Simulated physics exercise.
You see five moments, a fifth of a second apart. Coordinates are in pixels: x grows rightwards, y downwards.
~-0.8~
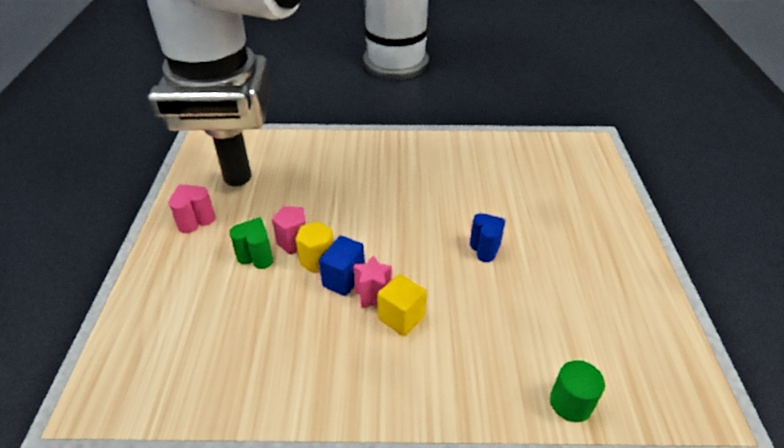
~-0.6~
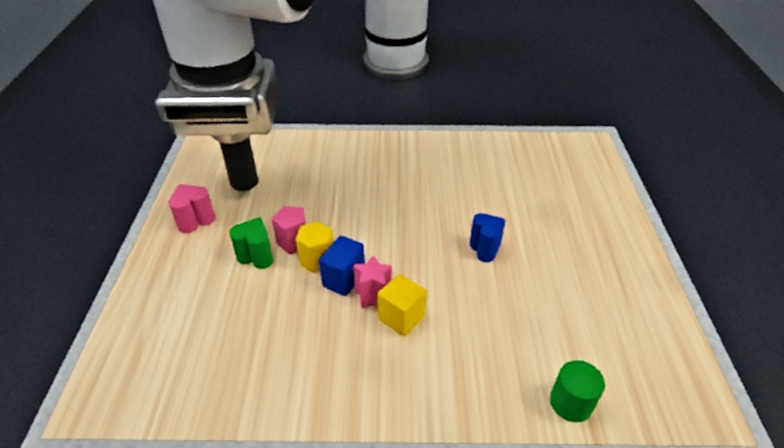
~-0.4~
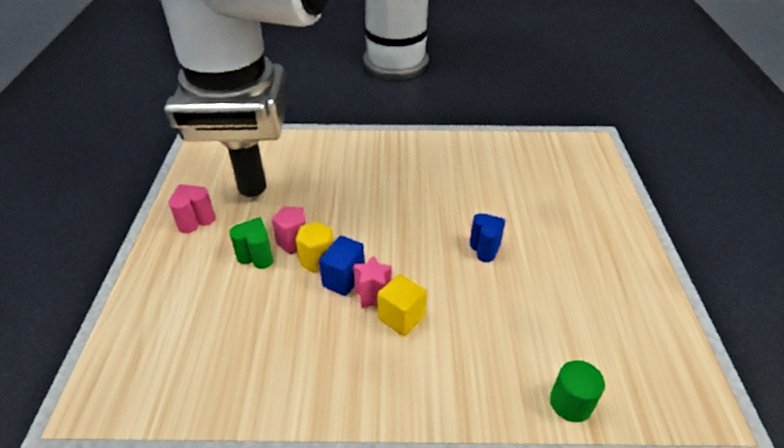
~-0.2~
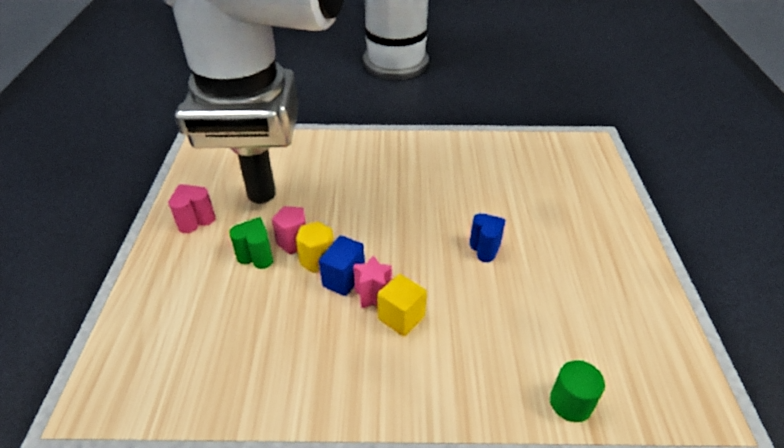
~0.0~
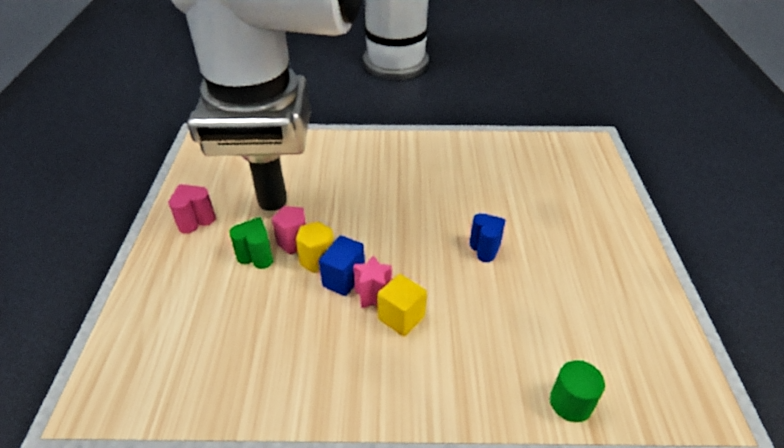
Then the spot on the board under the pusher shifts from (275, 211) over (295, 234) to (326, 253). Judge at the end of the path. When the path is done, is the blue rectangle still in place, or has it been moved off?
The blue rectangle will be pushed away from where it stands.
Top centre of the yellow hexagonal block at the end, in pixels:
Its top centre is at about (312, 262).
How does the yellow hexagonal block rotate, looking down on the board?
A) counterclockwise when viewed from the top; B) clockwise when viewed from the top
The correct letter is A.
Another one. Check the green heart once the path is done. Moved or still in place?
The green heart keeps its place.
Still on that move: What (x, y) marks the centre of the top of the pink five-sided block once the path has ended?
The middle of the upper face of the pink five-sided block will lie at about (291, 242) in the picture.
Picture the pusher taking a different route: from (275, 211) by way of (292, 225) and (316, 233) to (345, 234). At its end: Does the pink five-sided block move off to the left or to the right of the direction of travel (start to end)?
The right.
On the path given first. Halfway along, pusher at (293, 226); pink five-sided block at (294, 231), turned 30° clockwise; yellow hexagonal block at (319, 246), turned 40° anticlockwise; blue rectangle at (350, 256); pink star at (377, 271).
At the end, pusher at (325, 244); green heart in place; pink five-sided block at (291, 242), turned 90° clockwise; yellow hexagonal block at (312, 262), turned 70° anticlockwise; blue rectangle at (349, 258), turned 20° anticlockwise; pink star at (381, 271).
